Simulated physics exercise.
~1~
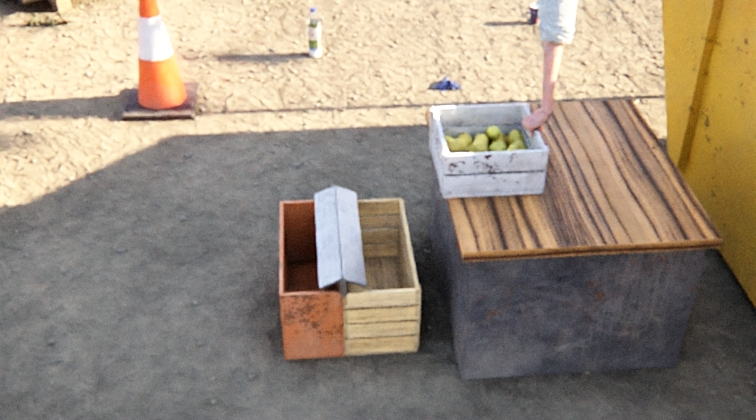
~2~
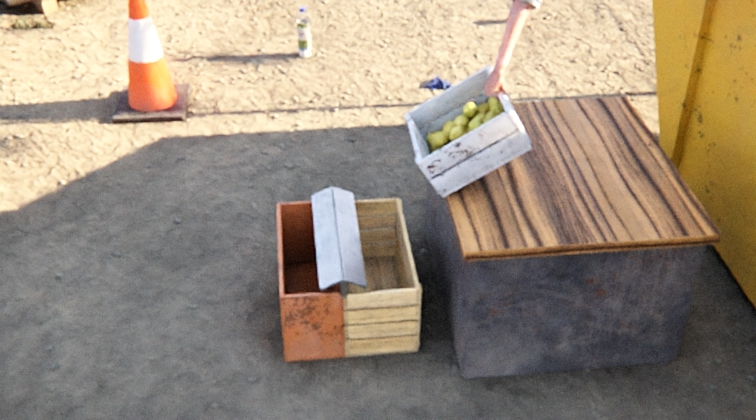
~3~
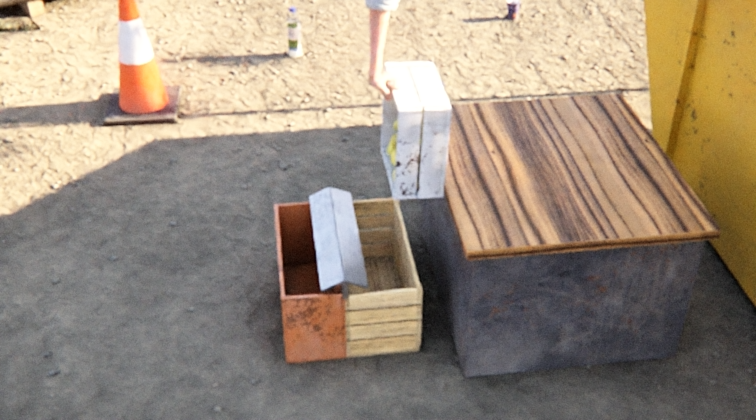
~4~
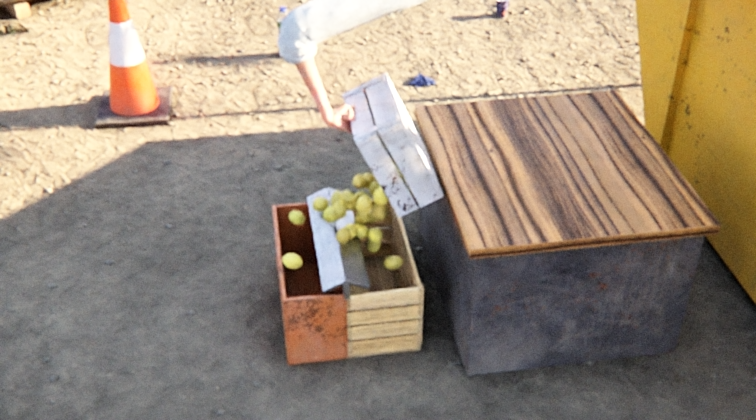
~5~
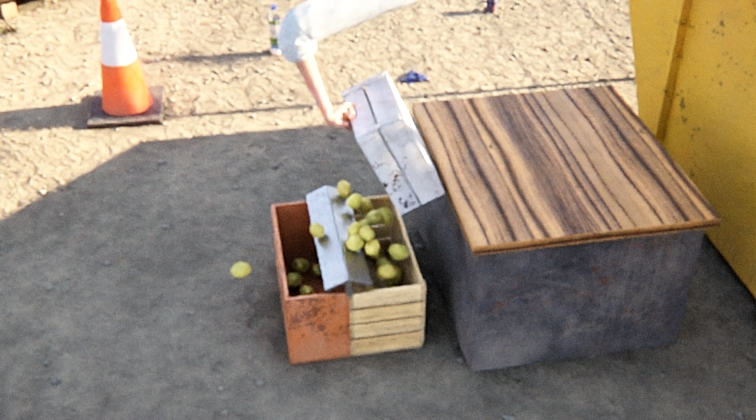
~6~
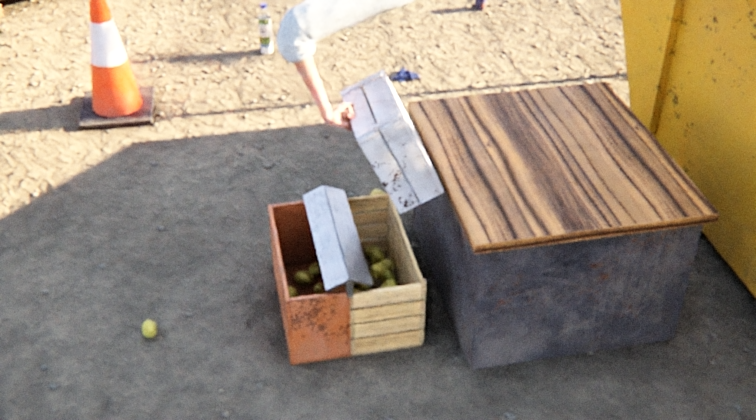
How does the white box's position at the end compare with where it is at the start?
At the start the white box sits upright on the left end of the bench top, and at the end it is held steeply tipped off the bench's left side, above the back of the wooden tote.
